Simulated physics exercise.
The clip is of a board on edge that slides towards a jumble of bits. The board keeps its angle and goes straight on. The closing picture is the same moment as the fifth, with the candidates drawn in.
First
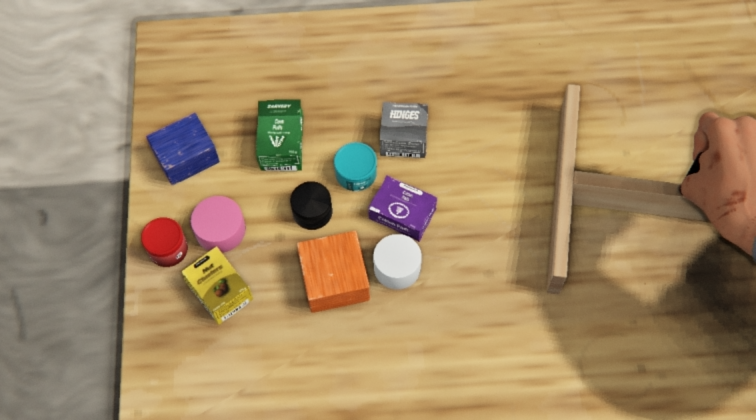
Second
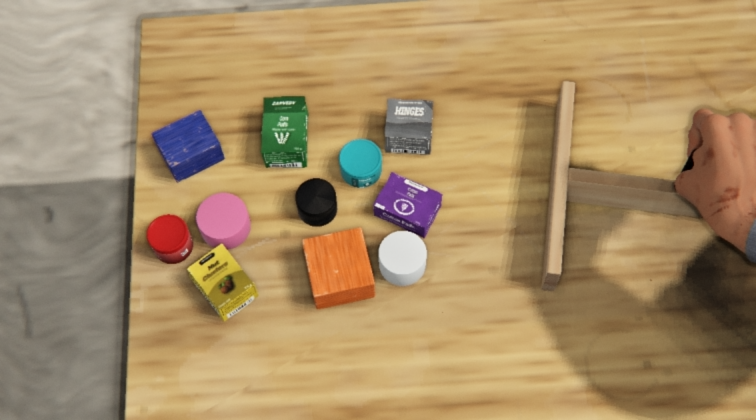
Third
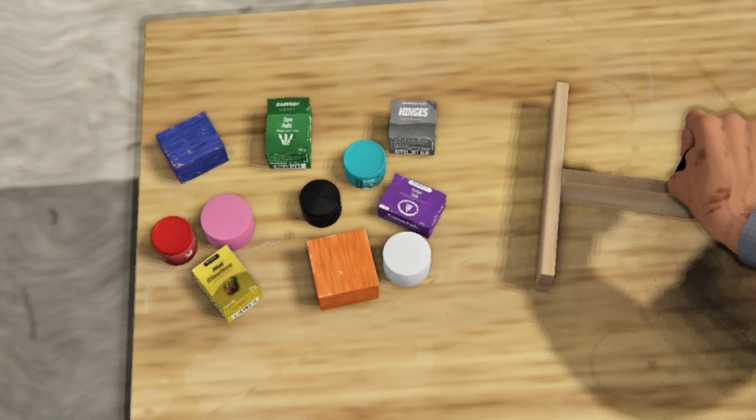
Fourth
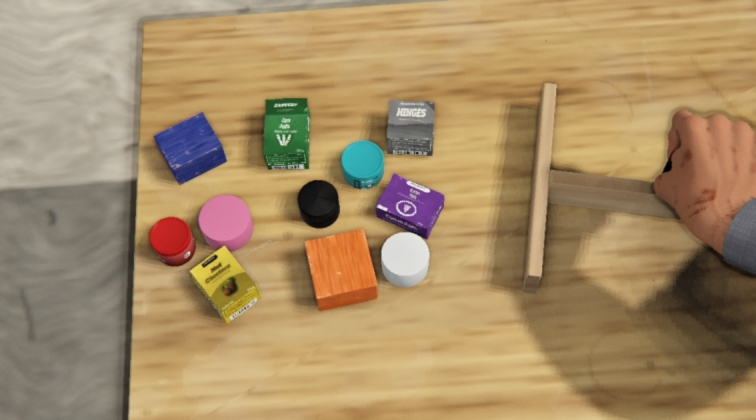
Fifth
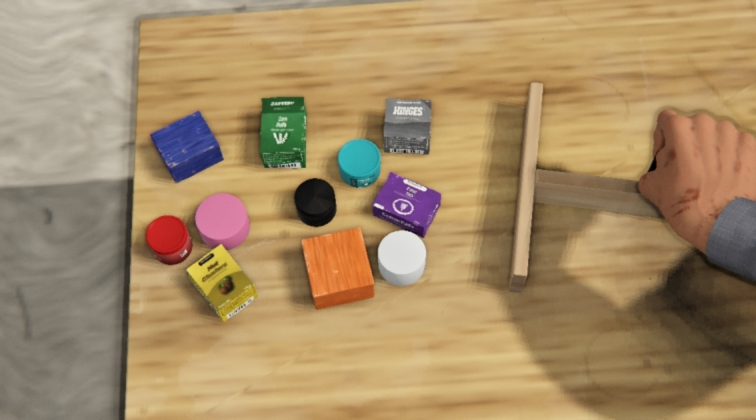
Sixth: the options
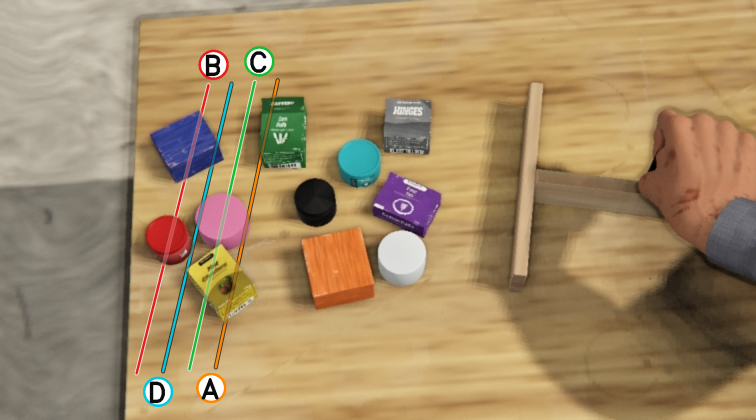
Hand sliding a wooden board on edge slowly leftwards across a wooden tabletop, beside a still jumble of colourful blocks, packets and pots.
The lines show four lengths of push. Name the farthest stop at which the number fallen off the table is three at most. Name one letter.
C.
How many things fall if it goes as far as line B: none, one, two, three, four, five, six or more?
Six or more.
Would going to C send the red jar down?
Yes.
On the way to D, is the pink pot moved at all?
Yes.
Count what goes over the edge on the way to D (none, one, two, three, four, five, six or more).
In all, five.
On the marked copy, A at (249, 215); B at (175, 220); C at (224, 217); D at (199, 218).
With C. Early on, board (419, 182); grey box (398, 126); orange block (327, 269).
Further on, board (310, 190); red jar (162, 246); yellow packet (165, 297).
At the end, board (223, 196); yellow packet over the edge; blue block over the edge; three fallen.
As for the rest, A is within the limit but short; B drops seven; D drops five.
